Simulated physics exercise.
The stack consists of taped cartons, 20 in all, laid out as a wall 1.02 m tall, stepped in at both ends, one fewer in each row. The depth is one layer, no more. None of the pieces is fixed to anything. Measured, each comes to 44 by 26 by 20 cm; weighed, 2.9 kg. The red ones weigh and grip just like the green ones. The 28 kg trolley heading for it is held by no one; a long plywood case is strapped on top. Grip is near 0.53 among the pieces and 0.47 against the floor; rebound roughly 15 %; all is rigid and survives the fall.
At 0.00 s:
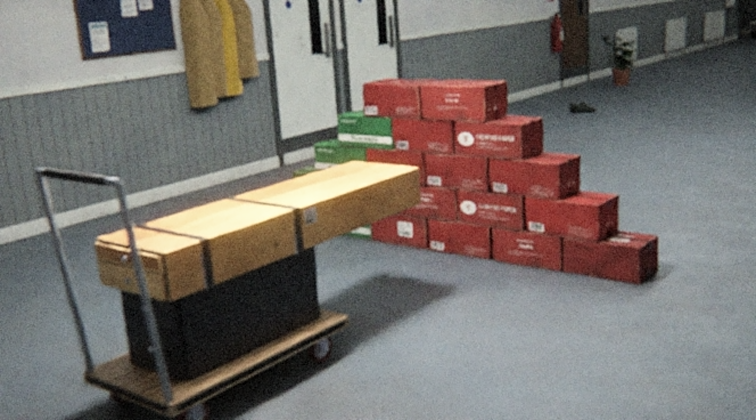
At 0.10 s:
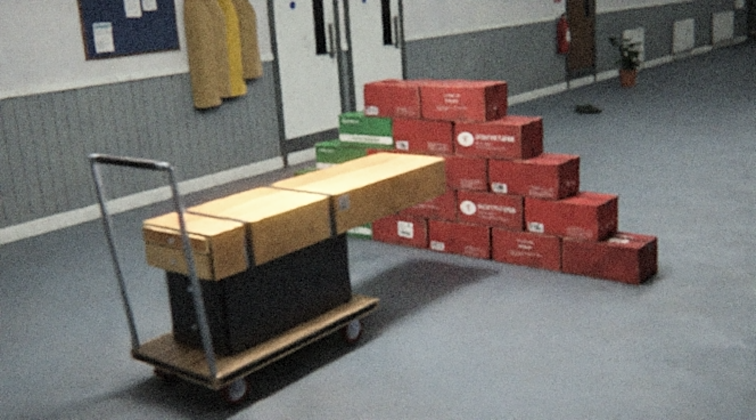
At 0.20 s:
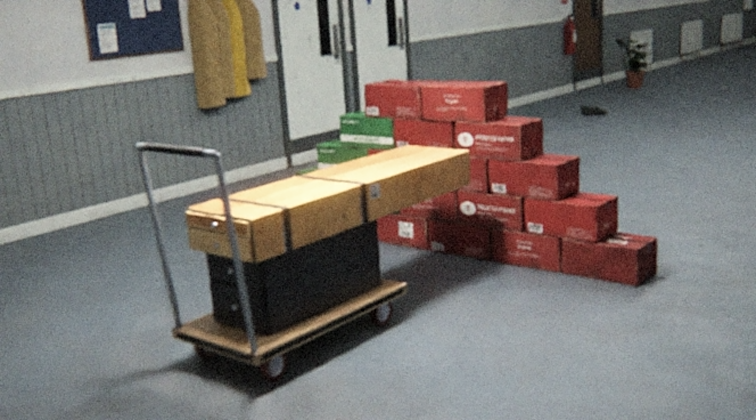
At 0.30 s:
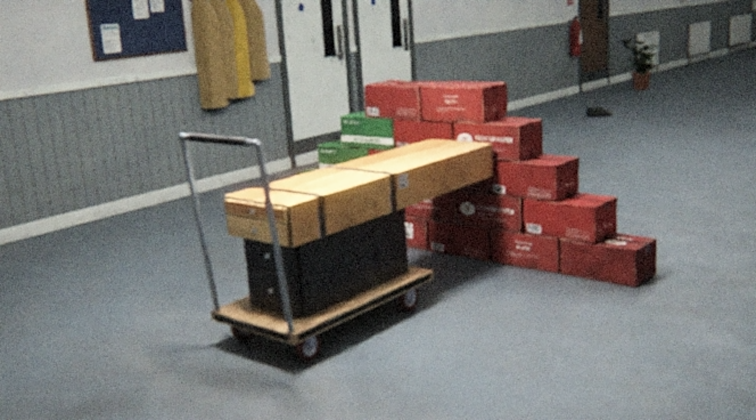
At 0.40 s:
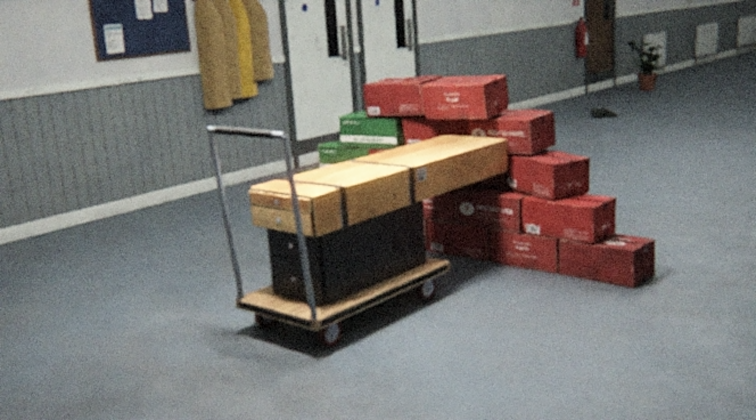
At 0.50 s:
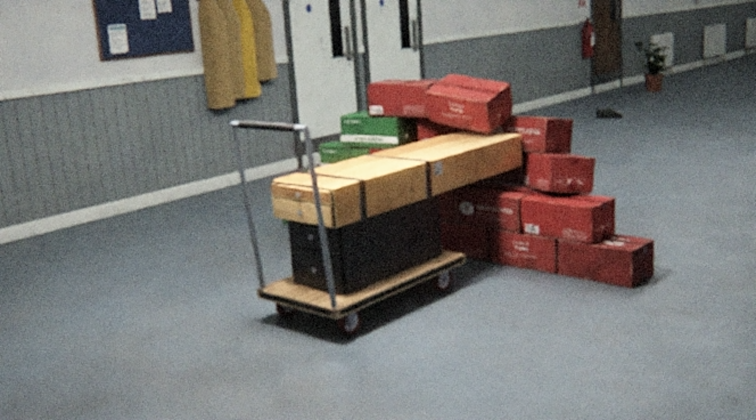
An unattended trolley carrying a long wooden box rolled across a grey floor toward a stepped stack of red and green cartons, then the box pushed into the stack, shifting and tilting several red ones.
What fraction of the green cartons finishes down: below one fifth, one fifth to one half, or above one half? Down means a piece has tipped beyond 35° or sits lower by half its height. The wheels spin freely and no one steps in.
Below one fifth.
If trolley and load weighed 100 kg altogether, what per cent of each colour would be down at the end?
That would leave red at 60 and green at 20 per cent.
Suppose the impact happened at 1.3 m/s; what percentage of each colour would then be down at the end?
Down at the end: Red 70 per cent, green 20 per cent.
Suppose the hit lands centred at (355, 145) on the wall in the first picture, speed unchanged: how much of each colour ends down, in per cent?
Then red 30, green 30 per cent.
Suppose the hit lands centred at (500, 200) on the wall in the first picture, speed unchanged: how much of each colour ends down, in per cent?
In that case you'd see red at 30 per cent and green at 0 per cent down.
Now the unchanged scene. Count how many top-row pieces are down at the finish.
The number comes to 1.
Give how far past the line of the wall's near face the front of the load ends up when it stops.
It sits some 85 cm past it.
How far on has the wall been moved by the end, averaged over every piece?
Mean shift close to 25 cm.
After 0.66 s, load 51 cm past the wall's line, still rolling; none of the 6 green cartons down (4 of 20 in all colours); top green carton 26 mm from its place; top red carton 39° from how it stood.
After 0.90 s, load 78 cm past the wall's line, still rolling; none of the 6 green cartons down (5 of 20 in all colours); top green carton 27 mm from its place; top red carton 52° from how it stood.
After 2.00 s, load 87 cm past the wall's line, stopped; none of the 6 green cartons down (5 of 20 in all colours); top green carton 26 mm from its place; top red carton 10 cm lower.
In the end (2.8 s), load 87 cm past the wall's line, stopped; none of the 6 green cartons down (5 of 20 in all colours); top green carton 25 mm from its place; top red carton 10 cm lower. That is 0 per cent. From the last view, middles, top green carton near (379, 130), top red carton near (528, 104).
